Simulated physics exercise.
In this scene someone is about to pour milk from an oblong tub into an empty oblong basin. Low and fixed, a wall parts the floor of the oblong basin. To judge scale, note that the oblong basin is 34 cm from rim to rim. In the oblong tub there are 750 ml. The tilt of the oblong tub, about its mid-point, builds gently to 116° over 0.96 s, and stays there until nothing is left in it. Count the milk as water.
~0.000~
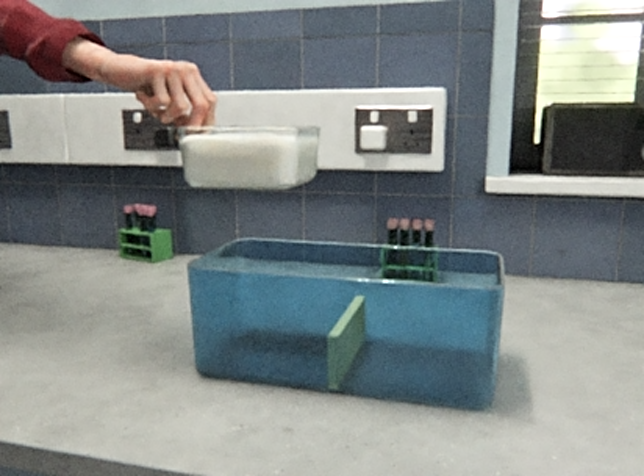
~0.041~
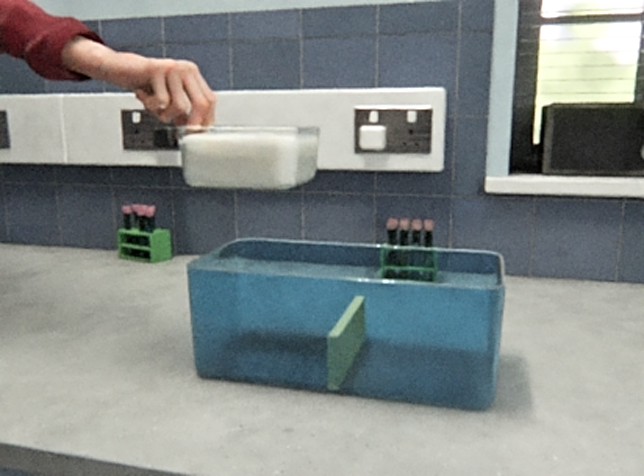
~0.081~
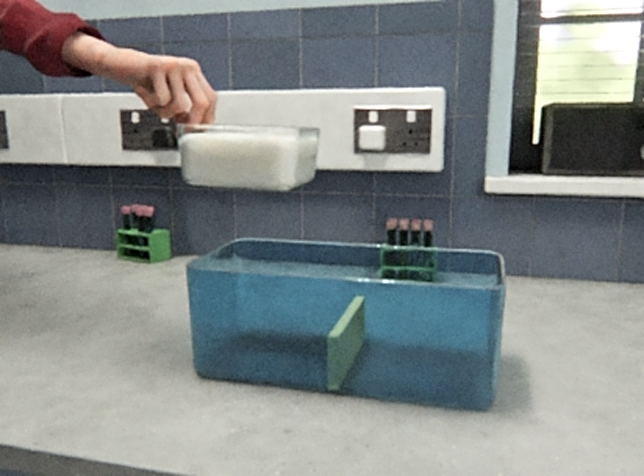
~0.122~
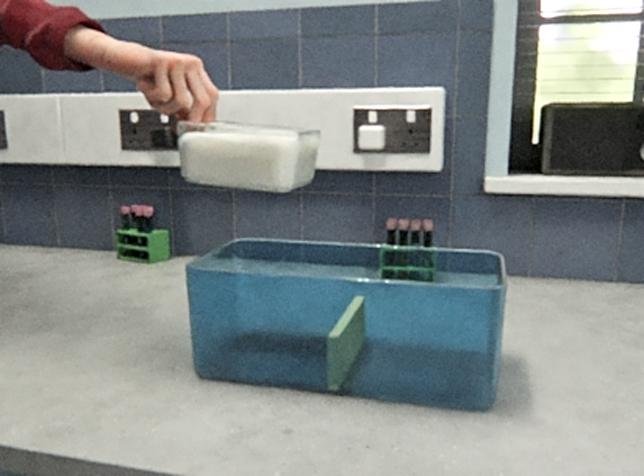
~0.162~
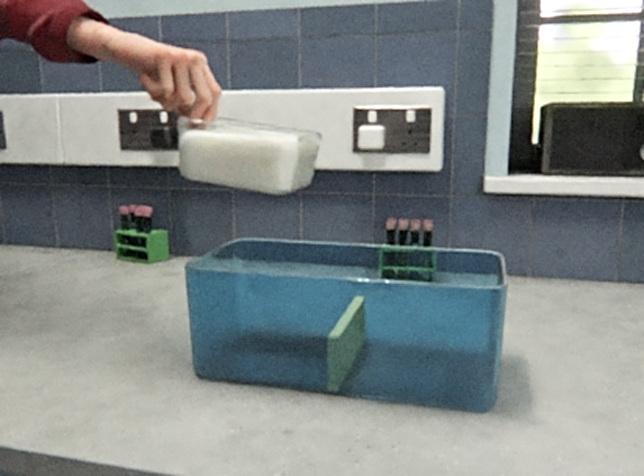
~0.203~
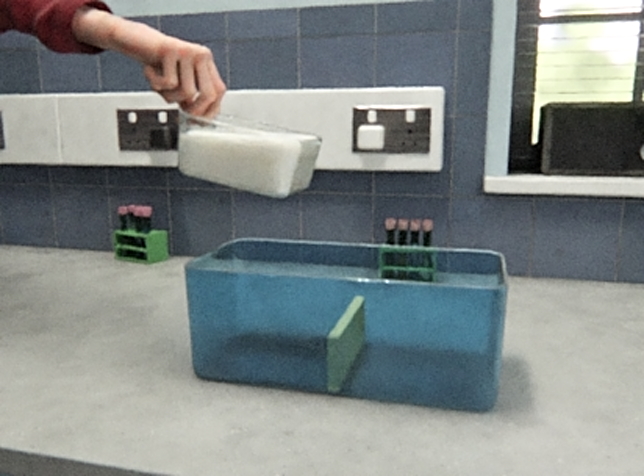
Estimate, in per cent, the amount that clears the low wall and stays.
Roughly 66 percent.
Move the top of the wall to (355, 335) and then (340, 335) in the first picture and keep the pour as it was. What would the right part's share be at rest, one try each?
Respectively 60 and 70 %.
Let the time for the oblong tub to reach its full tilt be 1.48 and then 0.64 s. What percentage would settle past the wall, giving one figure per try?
I'd expect close to 70 per cent and then close to 55 per cent.
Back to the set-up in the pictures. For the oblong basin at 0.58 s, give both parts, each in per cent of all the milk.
Left roughly 3, right roughly 26.
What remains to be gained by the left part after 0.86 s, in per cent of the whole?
Around 5 in a hundred.
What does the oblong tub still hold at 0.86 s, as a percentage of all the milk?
2 per cent or thereabouts.
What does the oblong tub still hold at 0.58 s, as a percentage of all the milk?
Some 30 per cent.
Then, 0.58 s in, the tilt is 77° and 31 per cent is still to pour, 3 is left of the wall and 27 right of it.
Then, 0.86 s in, the tilt is 113° and 2 per cent is still to pour, 28 is left of the wall and 66 right of it.
Then, 1.15 s in, the tilt is 116° and 0 per cent is still to pour, 32 is left of the wall and 66 right of it.
Then, 1.46 s in, the tilt is 116° and 0 per cent is still to pour, 32 is left of the wall and 66 right of it.
Finally, 32 per cent lies left of the wall, 66 right of it and 1 outside.
